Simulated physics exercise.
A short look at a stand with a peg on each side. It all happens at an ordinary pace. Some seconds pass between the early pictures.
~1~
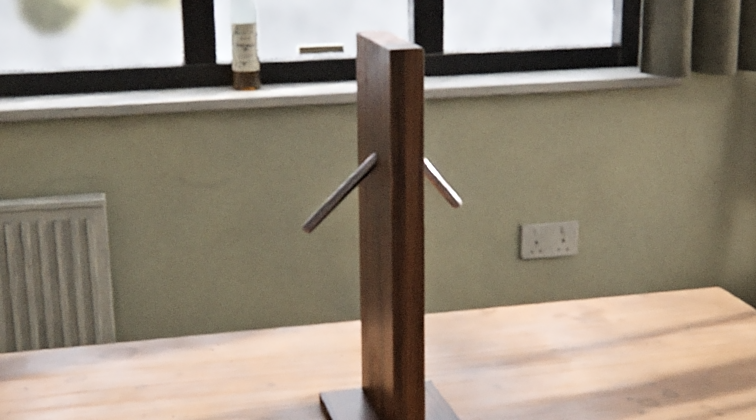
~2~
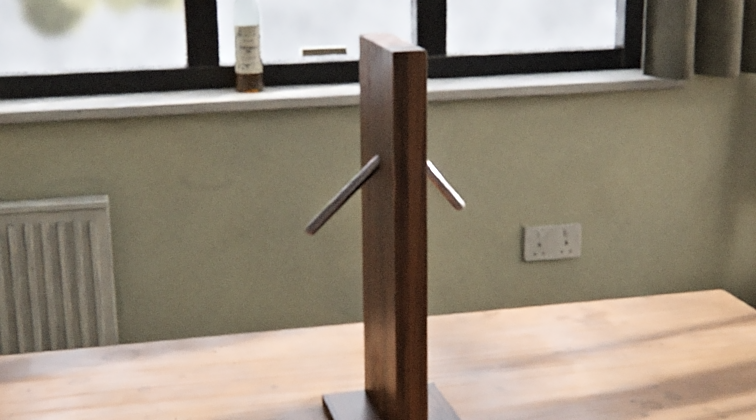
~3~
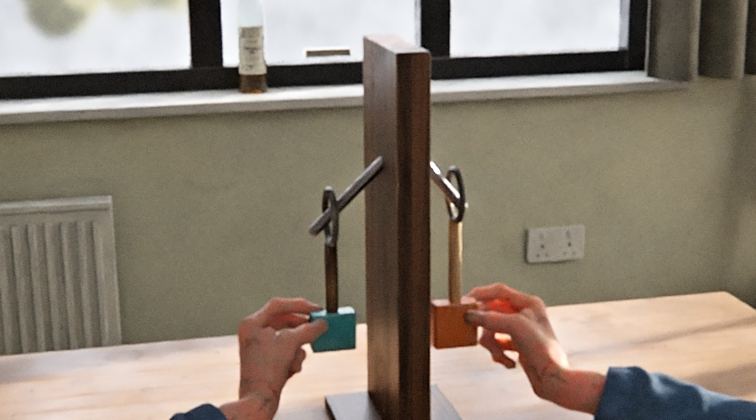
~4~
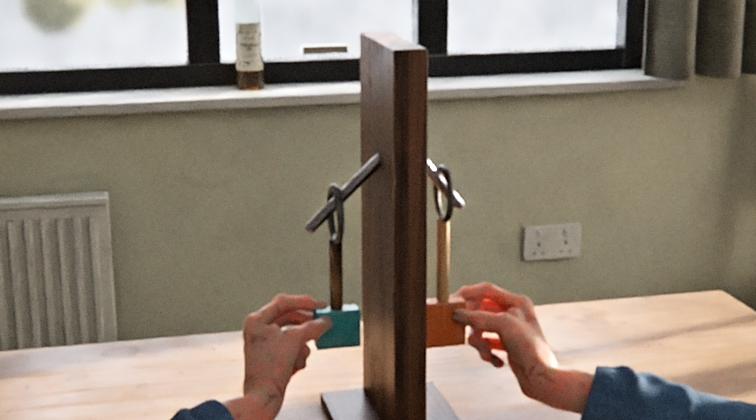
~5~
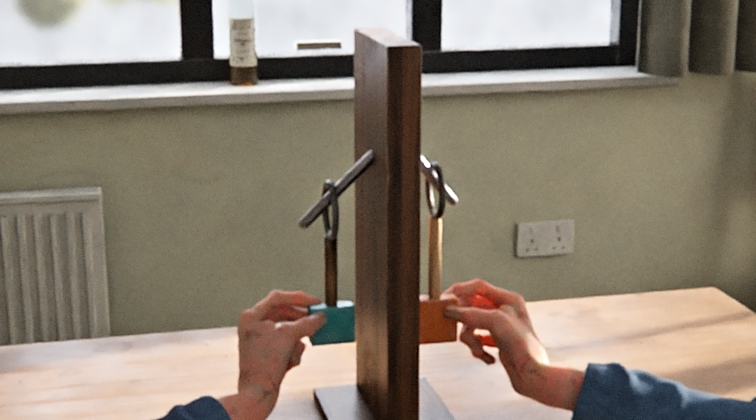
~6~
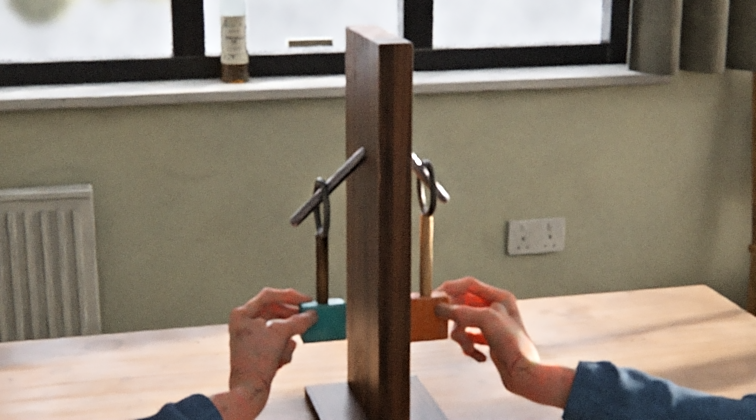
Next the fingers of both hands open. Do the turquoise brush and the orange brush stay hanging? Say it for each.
In the end the turquoise brush falls off and the orange brush falls off.
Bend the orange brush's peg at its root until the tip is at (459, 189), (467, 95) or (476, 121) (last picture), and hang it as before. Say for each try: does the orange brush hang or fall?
One after another: It slips down; stays on its peg; stays up.
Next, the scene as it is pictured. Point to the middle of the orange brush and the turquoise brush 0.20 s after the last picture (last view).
The orange brush at (448, 314), the turquoise brush at (295, 322).
Then, 0.20 s after the last picture, turquoise brush falling near (295, 322); orange brush down below near (448, 314).
Then, 0.38 s after the last picture, turquoise brush falling near (208, 409); orange brush down below near (476, 323).
Then, 0.54 s after the last picture, turquoise brush down below; orange brush falling near (525, 383).
At rest, the turquoise brush slips down; the orange brush slips down, near (530, 392).
